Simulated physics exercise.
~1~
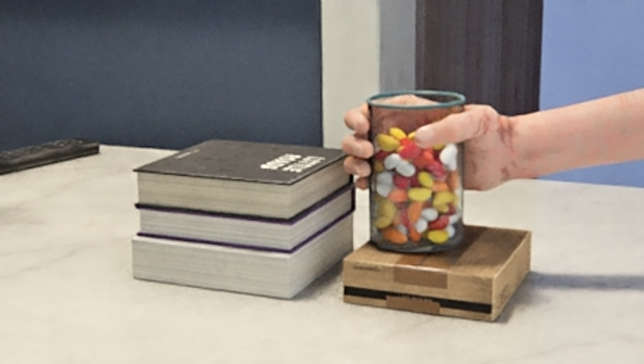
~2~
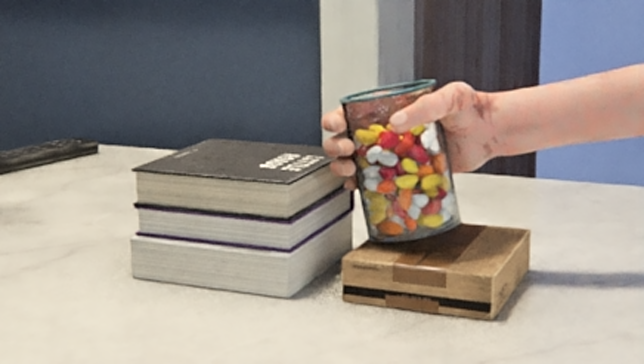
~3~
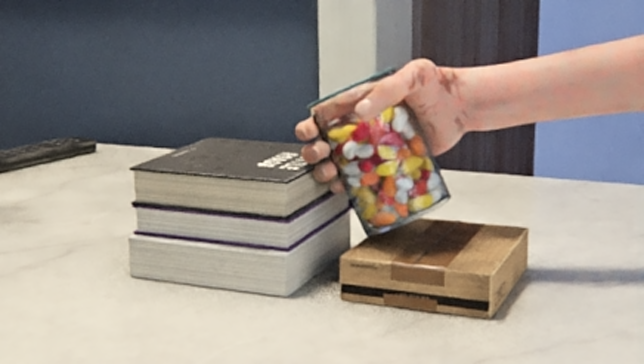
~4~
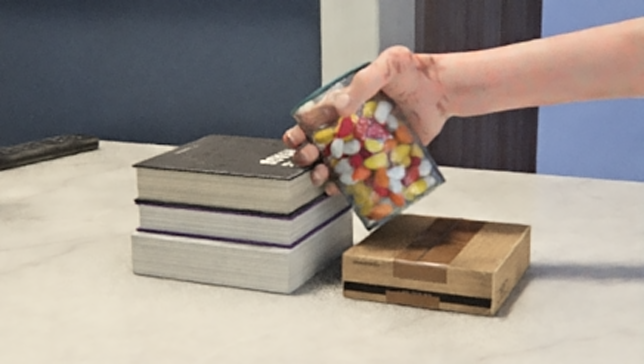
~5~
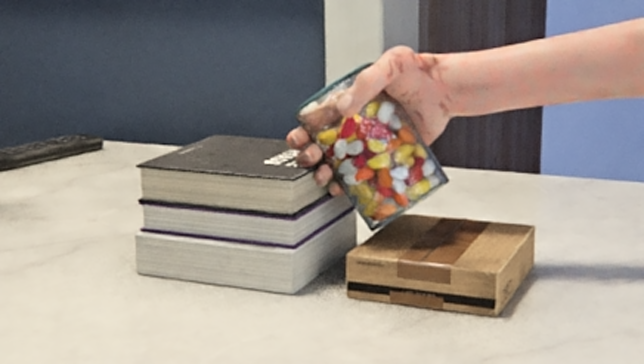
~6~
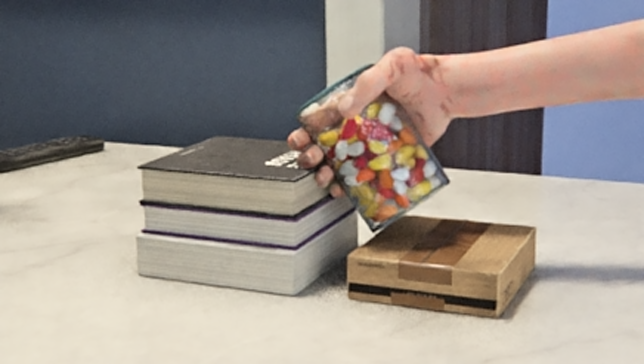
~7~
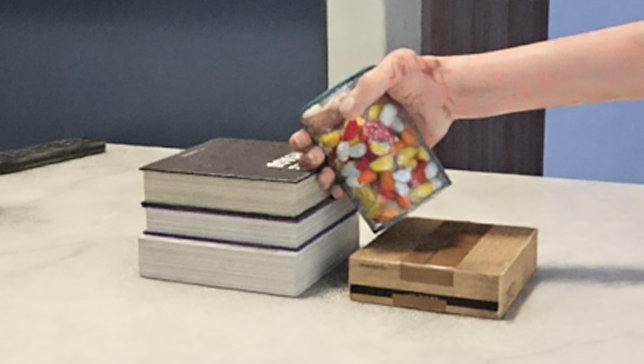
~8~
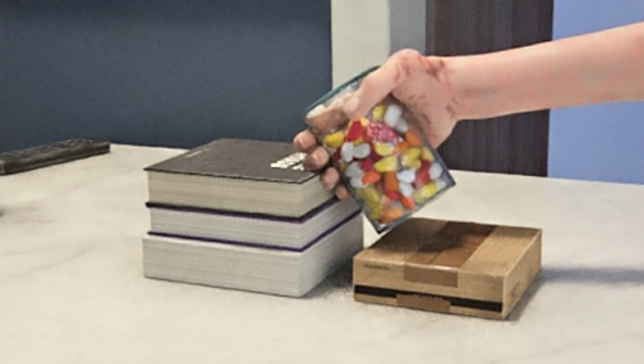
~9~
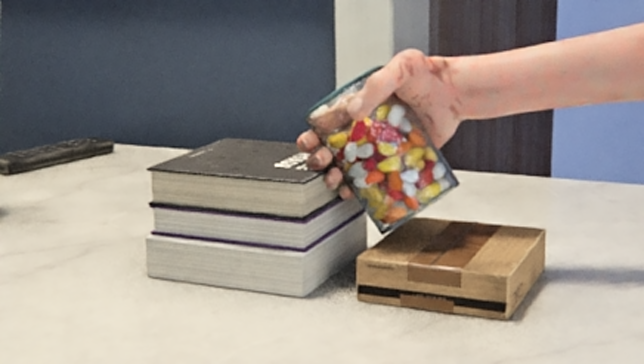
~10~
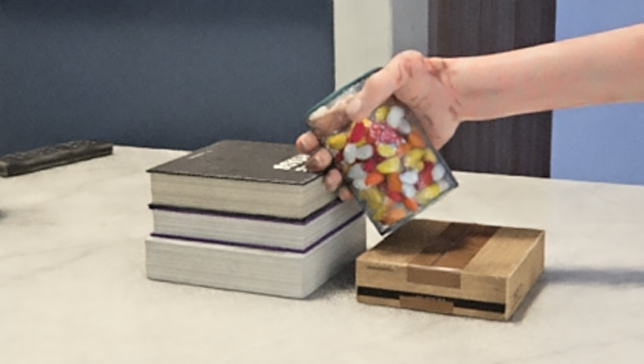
On a pale marble-like tabletop, a hand lifted a glass of colourful sweets slightly off a small cardboard box and tipped it left towards three stacked books, then held it leaning against their edge, with all the sweets still inside.
